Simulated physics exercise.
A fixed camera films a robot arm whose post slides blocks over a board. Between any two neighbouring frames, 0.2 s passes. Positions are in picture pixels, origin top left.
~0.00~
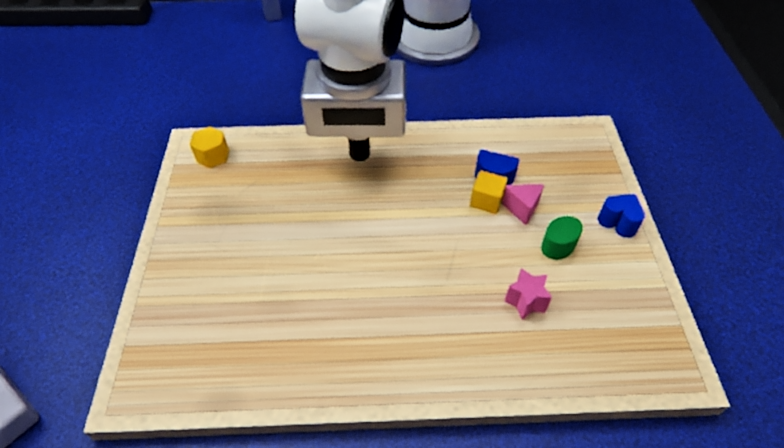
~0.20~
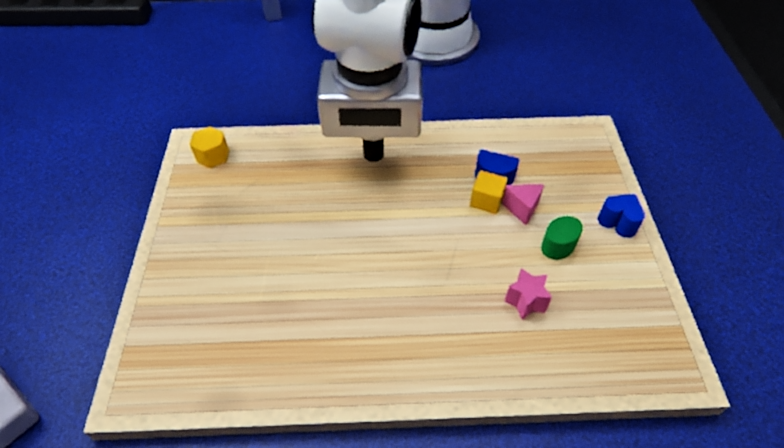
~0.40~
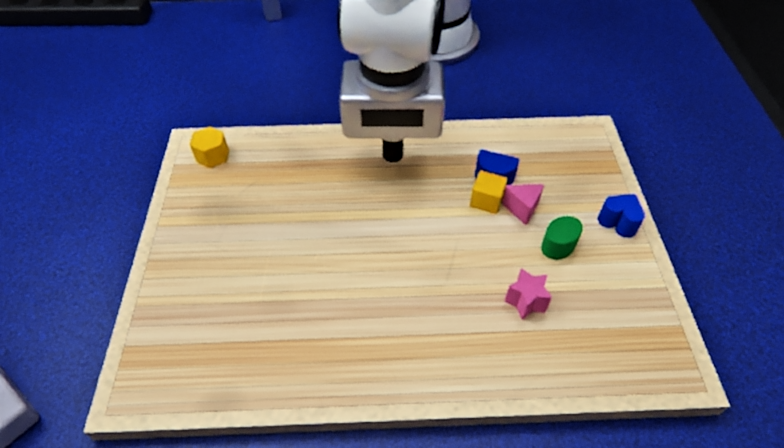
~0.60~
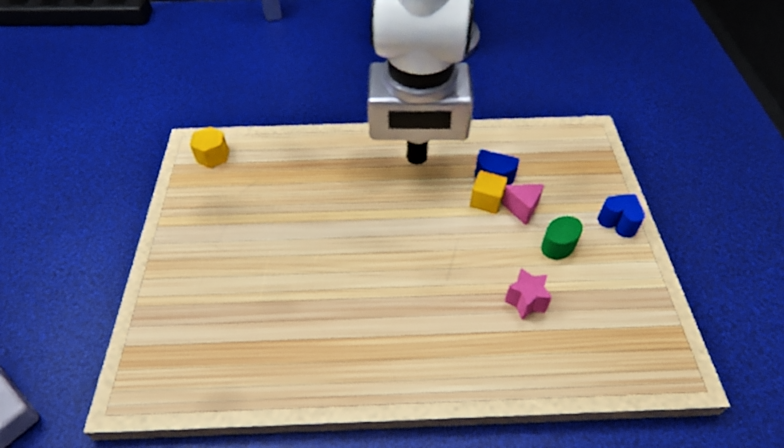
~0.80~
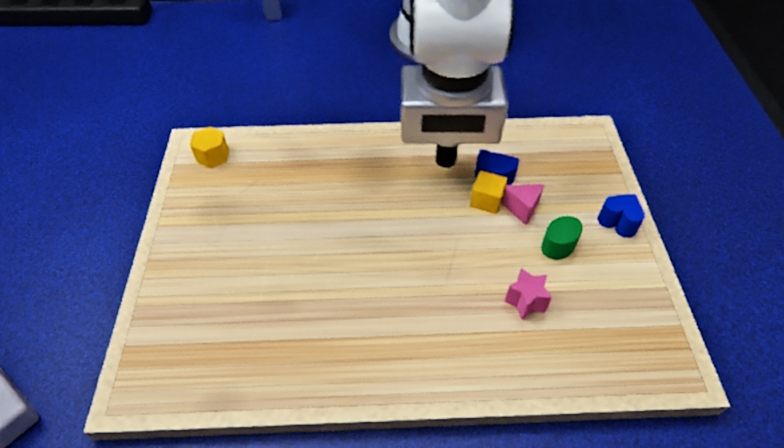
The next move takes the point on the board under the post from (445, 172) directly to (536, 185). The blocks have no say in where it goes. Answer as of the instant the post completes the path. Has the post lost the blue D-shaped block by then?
I believe not.
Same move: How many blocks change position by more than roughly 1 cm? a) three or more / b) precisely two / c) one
That would be c.
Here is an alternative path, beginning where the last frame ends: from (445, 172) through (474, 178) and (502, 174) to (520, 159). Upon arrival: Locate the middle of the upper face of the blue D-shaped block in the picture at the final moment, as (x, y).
At pixel (544, 161).
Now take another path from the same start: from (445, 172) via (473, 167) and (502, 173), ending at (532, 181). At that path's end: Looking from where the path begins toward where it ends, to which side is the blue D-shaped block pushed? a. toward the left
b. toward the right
Answer: B.
The first path, step by step. One third of the way, post at (477, 165); blue D-shaped block at (508, 163).
Two thirds of the way, post at (509, 170); blue D-shaped block at (541, 169).
At the end, post at (539, 174); yellow square piece unmoved; blue D-shaped block at (572, 175), turned 15° clockwise.
